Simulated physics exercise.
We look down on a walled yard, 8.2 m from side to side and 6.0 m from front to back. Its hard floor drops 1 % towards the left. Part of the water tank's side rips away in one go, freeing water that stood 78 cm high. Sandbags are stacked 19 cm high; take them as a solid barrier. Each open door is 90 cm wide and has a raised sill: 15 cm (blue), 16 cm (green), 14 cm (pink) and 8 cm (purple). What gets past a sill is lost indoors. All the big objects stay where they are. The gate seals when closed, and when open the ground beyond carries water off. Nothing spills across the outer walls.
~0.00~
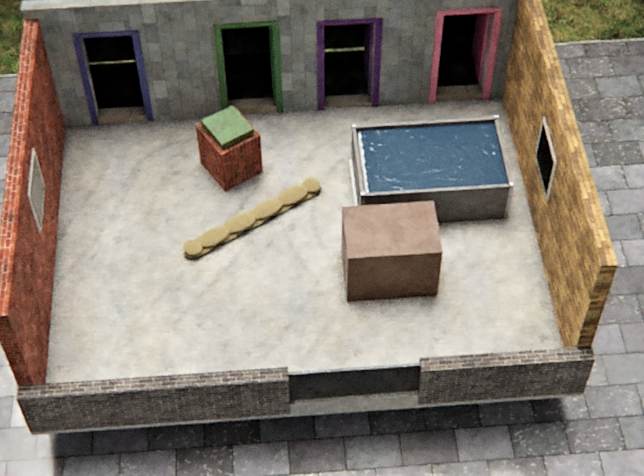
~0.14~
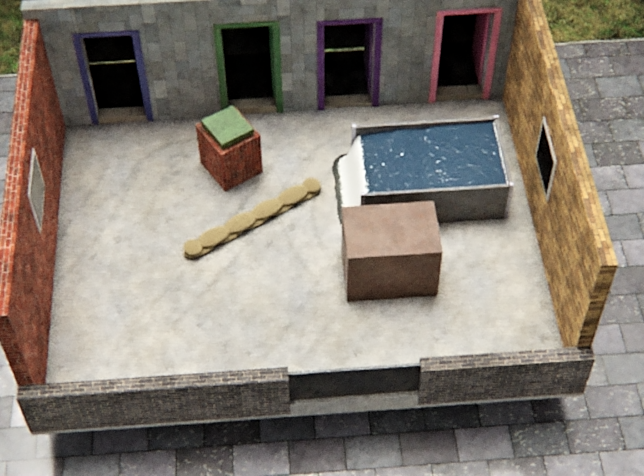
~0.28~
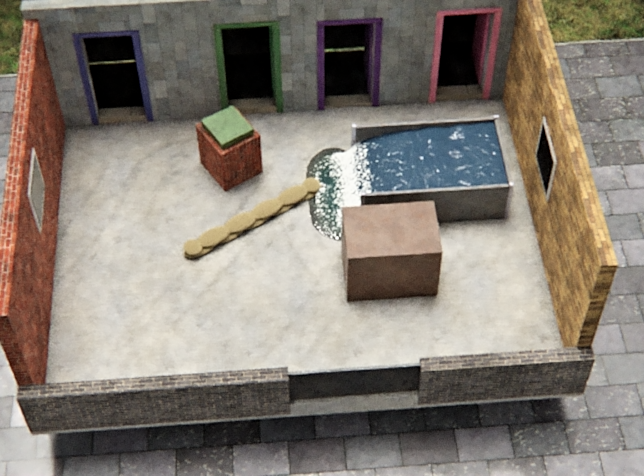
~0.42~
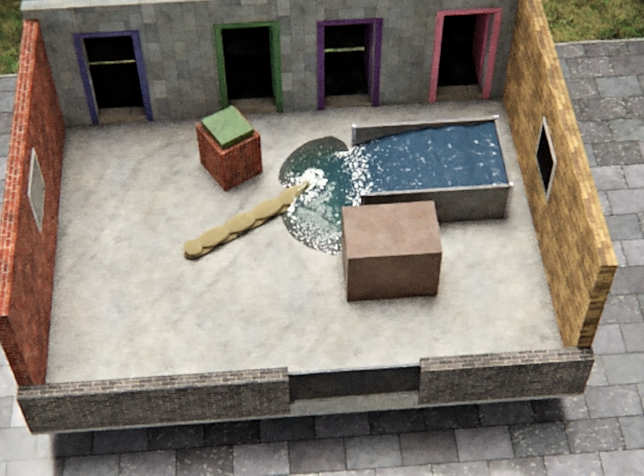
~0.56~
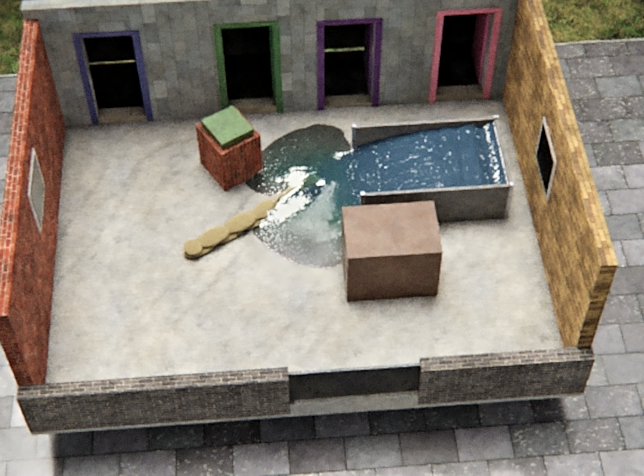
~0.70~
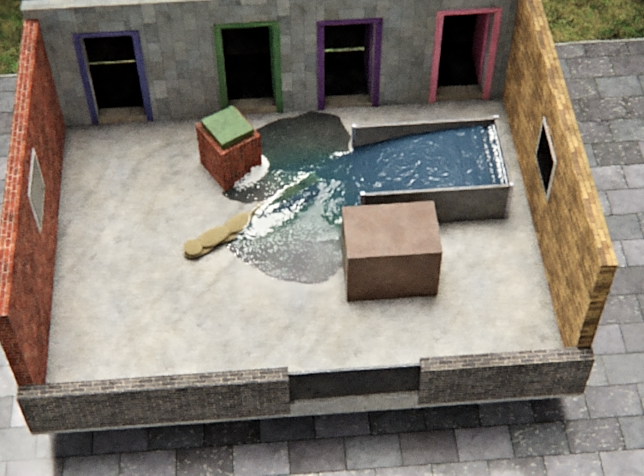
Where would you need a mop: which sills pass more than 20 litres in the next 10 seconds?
Door by door: At the blue door it does not reach the limit; at the green door it goes over the limit; at the pink door it keeps below the limit; at the purple door it stays under the limit.
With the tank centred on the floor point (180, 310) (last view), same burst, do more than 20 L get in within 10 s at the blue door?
Then: Blue over.
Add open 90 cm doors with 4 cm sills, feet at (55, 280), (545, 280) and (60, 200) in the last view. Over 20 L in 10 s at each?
In that order: Past it, not over, past it.
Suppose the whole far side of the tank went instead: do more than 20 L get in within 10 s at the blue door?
Against that limit: Blue not over.
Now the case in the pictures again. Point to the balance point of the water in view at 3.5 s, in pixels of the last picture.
Near (228, 243).
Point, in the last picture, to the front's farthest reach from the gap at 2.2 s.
Near (45, 410).
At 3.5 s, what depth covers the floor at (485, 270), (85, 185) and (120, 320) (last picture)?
In that order: 0, 11 and 3 cm.
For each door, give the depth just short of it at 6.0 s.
Depths in cm: Blue 6, green 9, pink 2, purple 4.
After 1.4 s water covers 30 % of the floor and is deepest (44 cm) near (325, 186); blue door not reached, green door 20 cm at the sill, 2 L in, pink door not reached, purple door 2 cm at the sill, 0 L in.
After 2.2 s water covers 55 % of the floor and is deepest (34 cm) near (325, 186); blue door 5 cm at the sill, 0 L in, green door 31 cm at the sill, 59 L in, pink door not reached, purple door 1 cm at the sill, 0 L in.
After 3.5 s water covers 65 % of the floor and is deepest (33 cm) near (45, 410); blue door 4 cm at the sill, 0 L in, green door 20 cm at the sill, 135 L in, pink door not reached, purple door 3 cm at the sill, 0 L in.
After 6.0 s water covers 75 % of the floor and is deepest (18 cm) near (184, 261); blue door 6 cm at the sill, 0 L in, green door 9 cm at the sill, 142 L in, pink door 2 cm at the sill, 0 L in, purple door 4 cm at the sill, 0 L in.
After 10.0 s water covers 90 % of the floor and is deepest (14 cm) near (76, 129); blue door 10 cm at the sill, 2 L in, green door 9 cm at the sill, 142 L in, pink door 3 cm at the sill, 0 L in, purple door 8 cm at the sill, 0 L in.
